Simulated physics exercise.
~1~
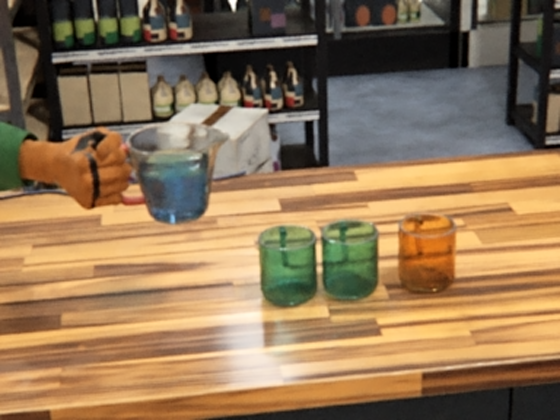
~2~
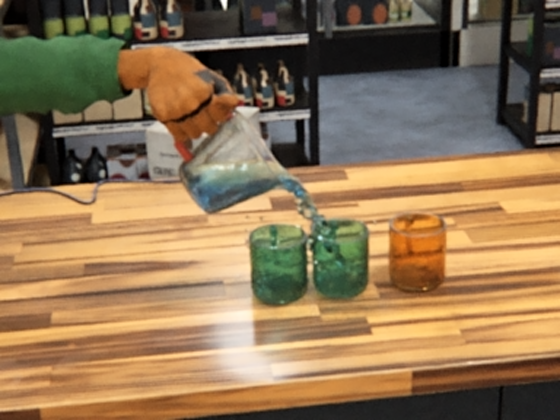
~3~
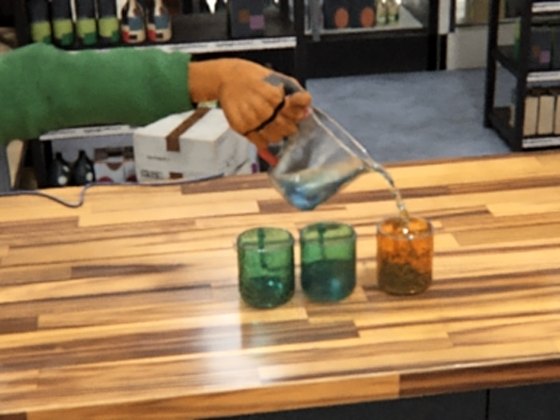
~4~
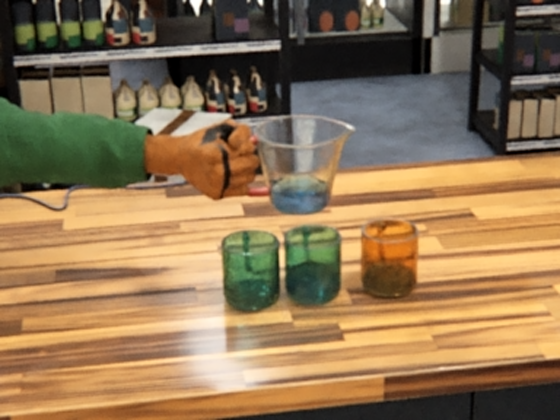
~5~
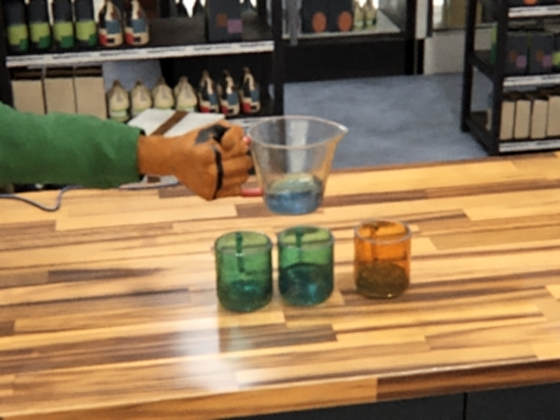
Shop counter with a gloved hand tilting a jug of blue water over green and orange cups, then holding it upright, partly emptied.
